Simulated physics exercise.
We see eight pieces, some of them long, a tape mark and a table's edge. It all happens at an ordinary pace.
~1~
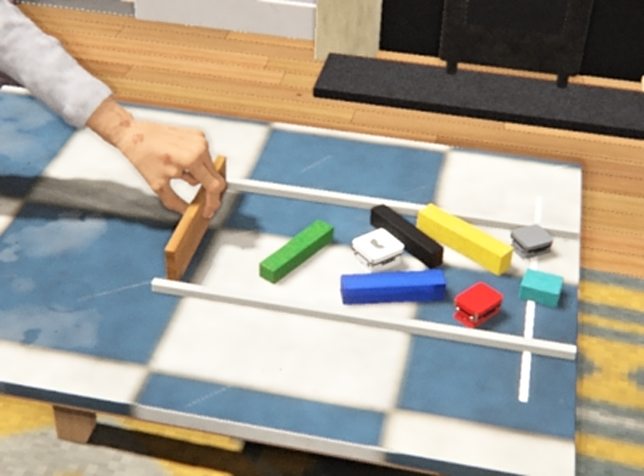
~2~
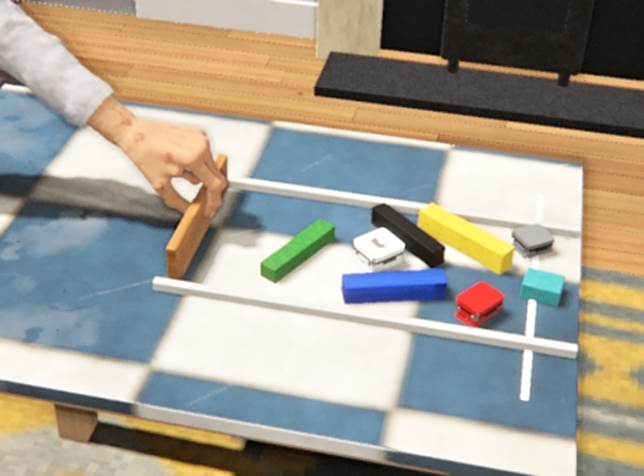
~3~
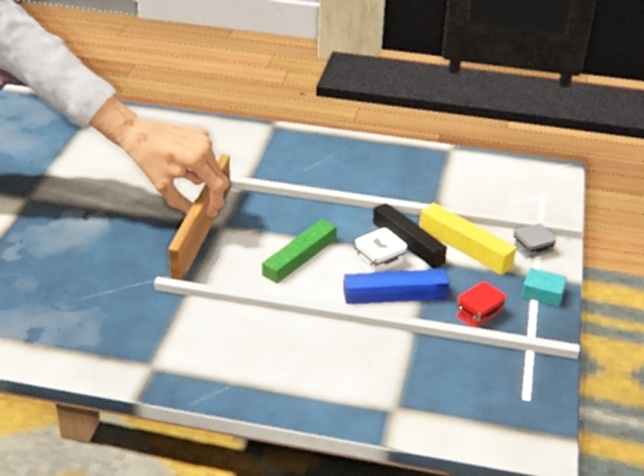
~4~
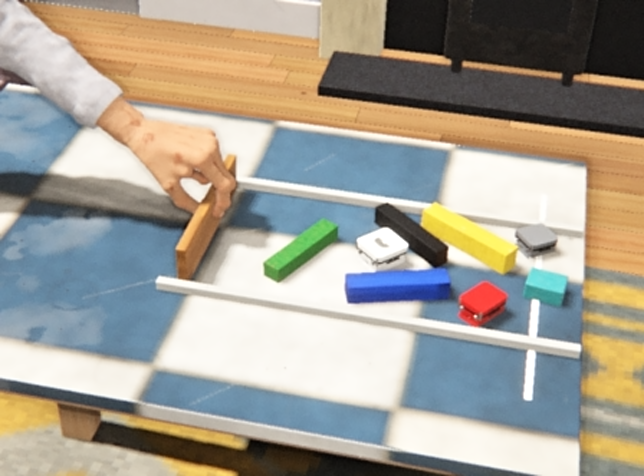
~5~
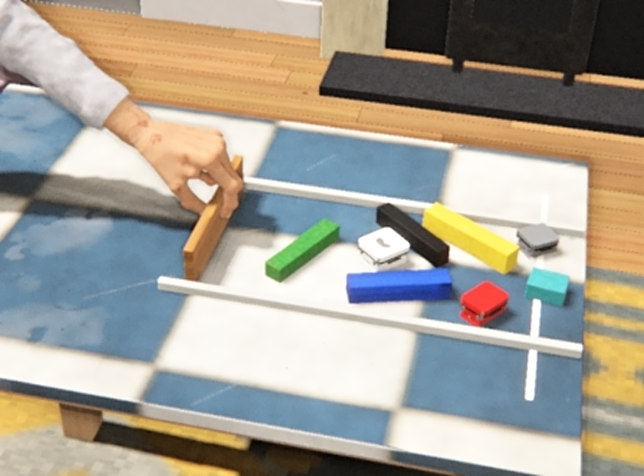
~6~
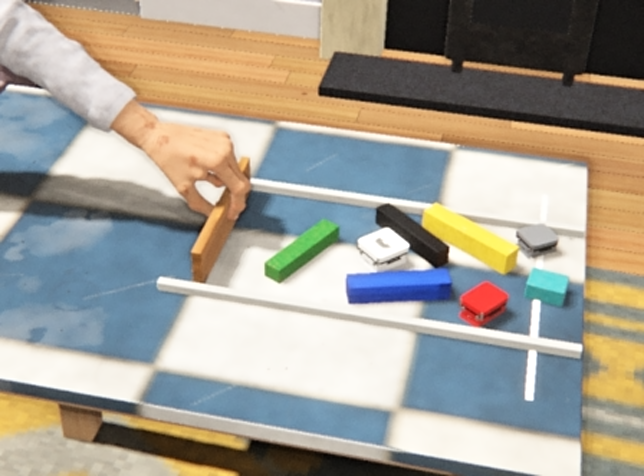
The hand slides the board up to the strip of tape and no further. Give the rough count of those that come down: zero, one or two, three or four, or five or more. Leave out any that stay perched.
As it turns out, the number that fall off is five or more.
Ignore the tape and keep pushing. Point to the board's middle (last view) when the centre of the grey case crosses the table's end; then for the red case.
For the grey case at (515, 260), for the red case at (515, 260).
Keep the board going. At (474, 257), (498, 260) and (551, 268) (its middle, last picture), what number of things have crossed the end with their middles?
Place by place, 1, 1 and 7.
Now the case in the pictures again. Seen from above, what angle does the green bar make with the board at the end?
About 0°.
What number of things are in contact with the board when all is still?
That makes 2.
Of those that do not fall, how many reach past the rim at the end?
2 of them.
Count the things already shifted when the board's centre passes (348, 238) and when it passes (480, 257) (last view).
The counts are 3 and 8.
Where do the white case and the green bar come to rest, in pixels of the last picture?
The white case stops around (588, 291); the green bar around (549, 288).
Soon after, none off yet; turquoise block at rest near (547, 287); grey case at rest near (537, 242); red case at rest near (484, 306).
Then, none off yet; turquoise block at rest near (547, 287); grey case at rest near (537, 242); red case at rest near (489, 309).
Further on, none off yet; turquoise block tipped a little near (594, 293); grey case moved a little near (554, 240); red case moved well along near (549, 323).
By the end, the number that fall off is five or more; fallen, blue stick, yellow bar, red case, grey case and turquoise block.
